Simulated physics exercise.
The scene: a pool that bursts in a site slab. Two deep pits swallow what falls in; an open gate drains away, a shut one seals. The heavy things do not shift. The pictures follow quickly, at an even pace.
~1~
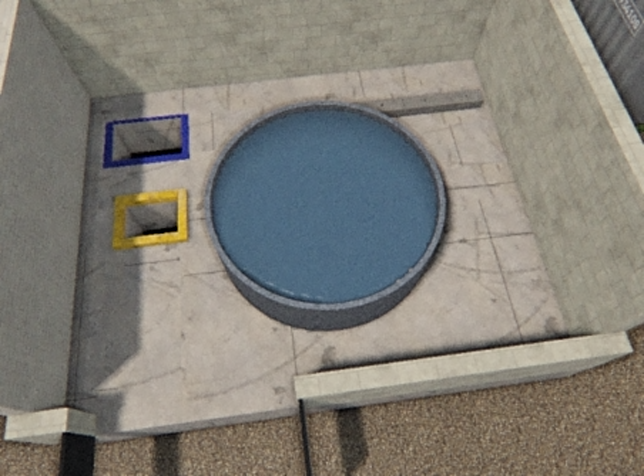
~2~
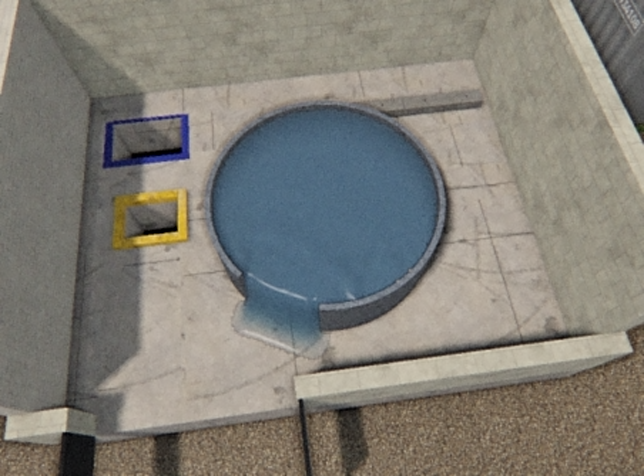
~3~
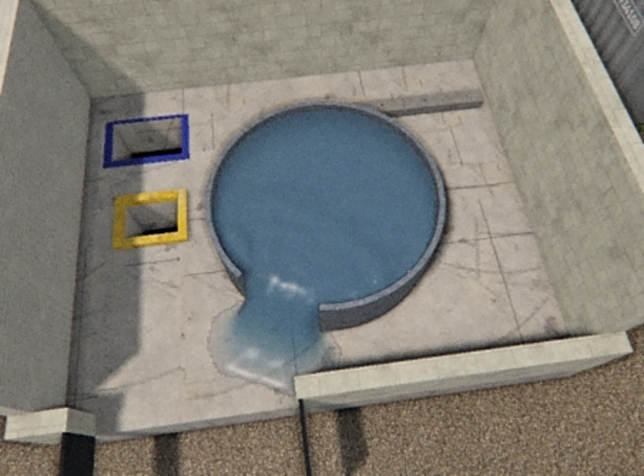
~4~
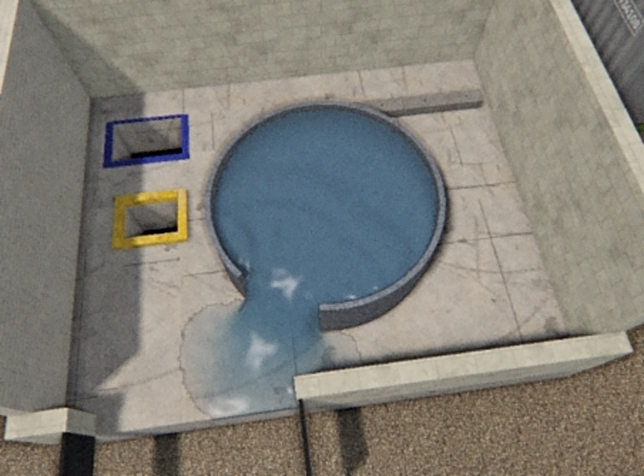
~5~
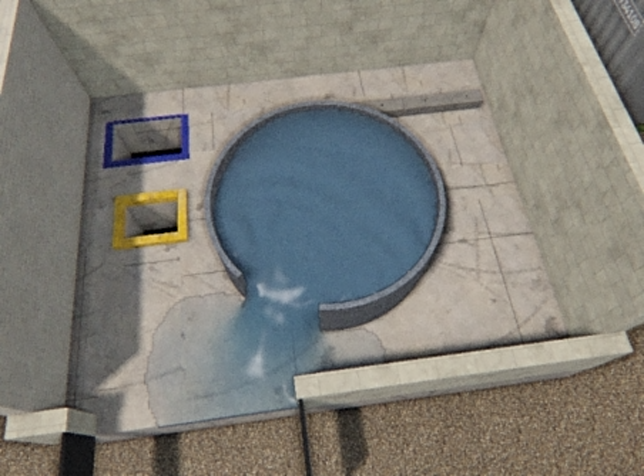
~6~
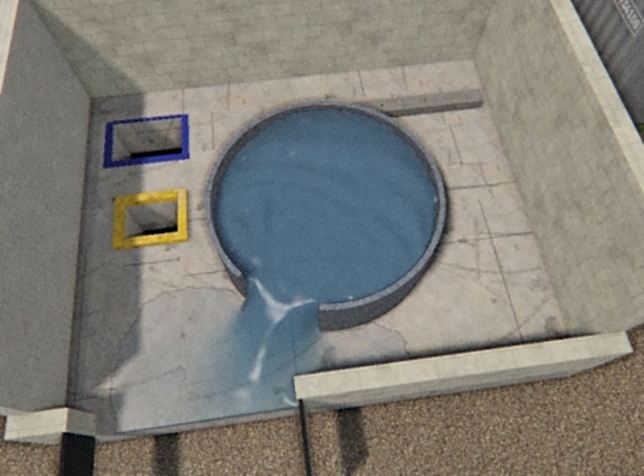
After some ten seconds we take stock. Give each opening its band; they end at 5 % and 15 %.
The gate takes more than 15 %; the blue pit takes less than 5 %; the yellow pit takes less than 5 %.
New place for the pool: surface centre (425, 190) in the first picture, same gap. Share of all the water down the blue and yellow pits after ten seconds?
Parts in a hundred: Blue 10, yellow 4.
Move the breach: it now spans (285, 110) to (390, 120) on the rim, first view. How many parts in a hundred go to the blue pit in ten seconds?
Parts in a hundred: Blue 25.
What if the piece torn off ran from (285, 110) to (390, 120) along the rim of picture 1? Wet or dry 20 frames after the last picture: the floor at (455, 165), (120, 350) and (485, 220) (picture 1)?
In that order: Under water, no water, under water.
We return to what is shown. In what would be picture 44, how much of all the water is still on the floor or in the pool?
Some 50 per cent.
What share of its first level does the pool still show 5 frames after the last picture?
Near 78 in a hundred.
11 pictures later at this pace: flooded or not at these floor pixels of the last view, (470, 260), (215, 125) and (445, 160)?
In turn: Covered, free of water, clear.
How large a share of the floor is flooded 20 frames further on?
About 45 per cent.
A moment on, water covers 25 % of the floor; the gate 11 %, the blue pit 0 %, the yellow pit 0 %.
Next, water covers 35 % of the floor; the gate 22 %, the blue pit 0 %, the yellow pit 0 %.
Then, water covers 45 % of the floor; the gate 34 %, the blue pit 0 %, the yellow pit 0 %.
Later, water covers 70 % of the floor; the gate 50 %, the blue pit 1 %, the yellow pit 0 %.
In the end, water covers 75 % of the floor; the gate 64 %, the blue pit 2 %, the yellow pit 0 %.
